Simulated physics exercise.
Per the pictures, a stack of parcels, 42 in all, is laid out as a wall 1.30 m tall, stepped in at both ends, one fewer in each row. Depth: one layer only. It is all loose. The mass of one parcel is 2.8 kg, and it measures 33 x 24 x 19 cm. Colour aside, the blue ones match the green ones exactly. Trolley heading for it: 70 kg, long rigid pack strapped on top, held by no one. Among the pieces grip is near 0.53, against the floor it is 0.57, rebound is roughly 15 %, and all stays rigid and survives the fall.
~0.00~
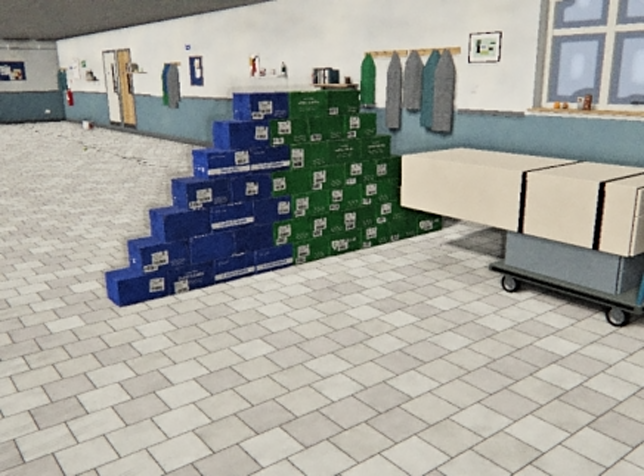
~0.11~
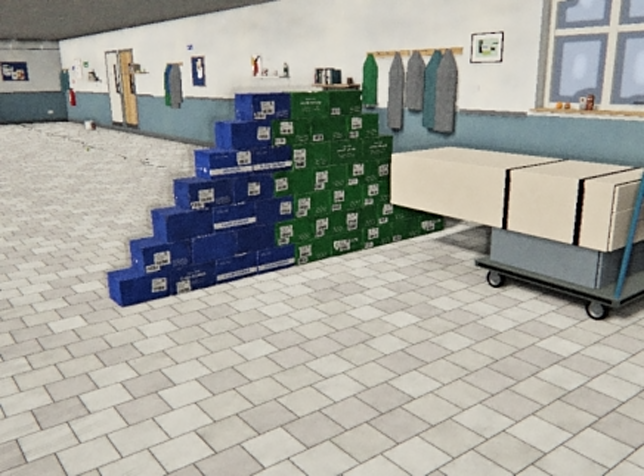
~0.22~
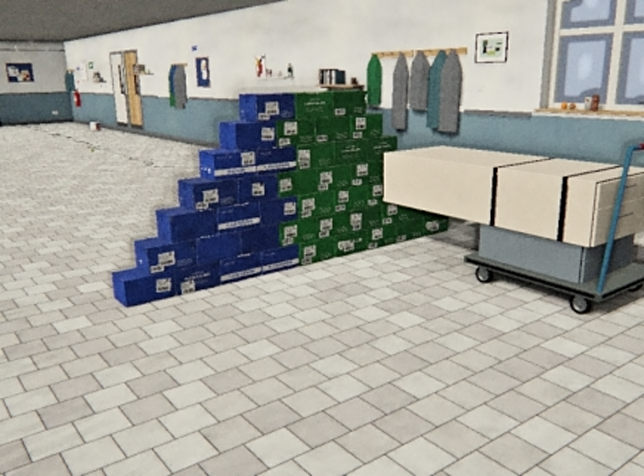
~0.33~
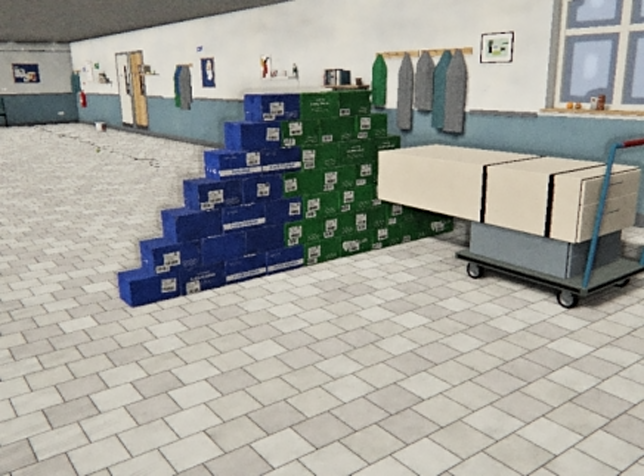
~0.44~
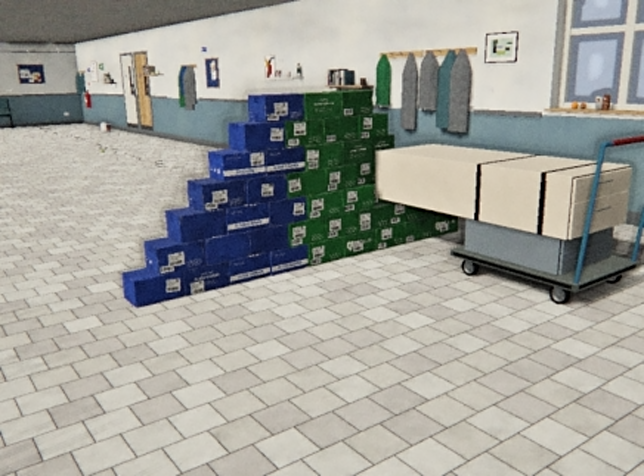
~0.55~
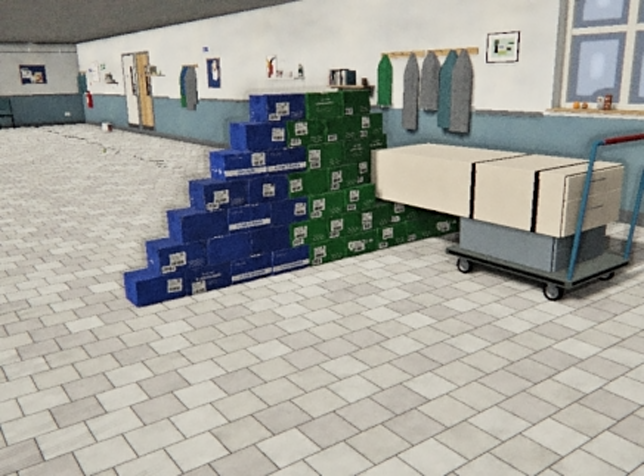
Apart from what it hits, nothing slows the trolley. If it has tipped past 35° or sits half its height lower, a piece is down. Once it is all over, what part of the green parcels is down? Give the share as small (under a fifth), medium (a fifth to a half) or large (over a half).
The share is medium.
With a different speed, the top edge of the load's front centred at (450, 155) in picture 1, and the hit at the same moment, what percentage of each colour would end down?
Down at the end: Blue 0 per cent, green 40 per cent.
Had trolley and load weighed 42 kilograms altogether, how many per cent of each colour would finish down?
Down by colour: Blue 0, green 0 per cent.
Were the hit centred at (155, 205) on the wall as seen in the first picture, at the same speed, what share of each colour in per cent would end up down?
For blue it's 10 per cent, for green 0 per cent.
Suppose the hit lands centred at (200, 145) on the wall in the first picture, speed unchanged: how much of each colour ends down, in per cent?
In that case you'd see blue at 20 per cent and green at 0 per cent down.
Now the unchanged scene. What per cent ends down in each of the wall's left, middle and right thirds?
Left third 0 per cent, middle 20 per cent, right 50 per cent.
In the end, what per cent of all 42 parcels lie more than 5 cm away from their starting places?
Moved: 25 per cent.
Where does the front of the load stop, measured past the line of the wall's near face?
About 35 centimetres.
Around 0.82 s, load 27 cm past the wall's line, still rolling; none of the 26 green parcels down (0 of 42 in all colours); top green parcel tipped 8°; top blue parcel tipped 6°.
Around 1.18 s, load 33 cm past the wall's line, still rolling; 10 of the 26 green parcels down (10 of 42 in all colours); top green parcel tipped 46°, 20 cm lower; top blue parcel tipped 5°.
Around 1.78 s, load 37 cm past the wall's line, still rolling; 10 of the 26 green parcels down (10 of 42 in all colours); top green parcel on its side.
Finally (2.5 s), load 37 cm past the wall's line, stopped; 10 of the 26 green parcels down (10 of 42 in all colours); top green parcel upside down; top blue parcel unmoved. That is 38 per cent. Seen by the last camera, middles, top green parcel near (97, 236), top blue parcel near (278, 107).
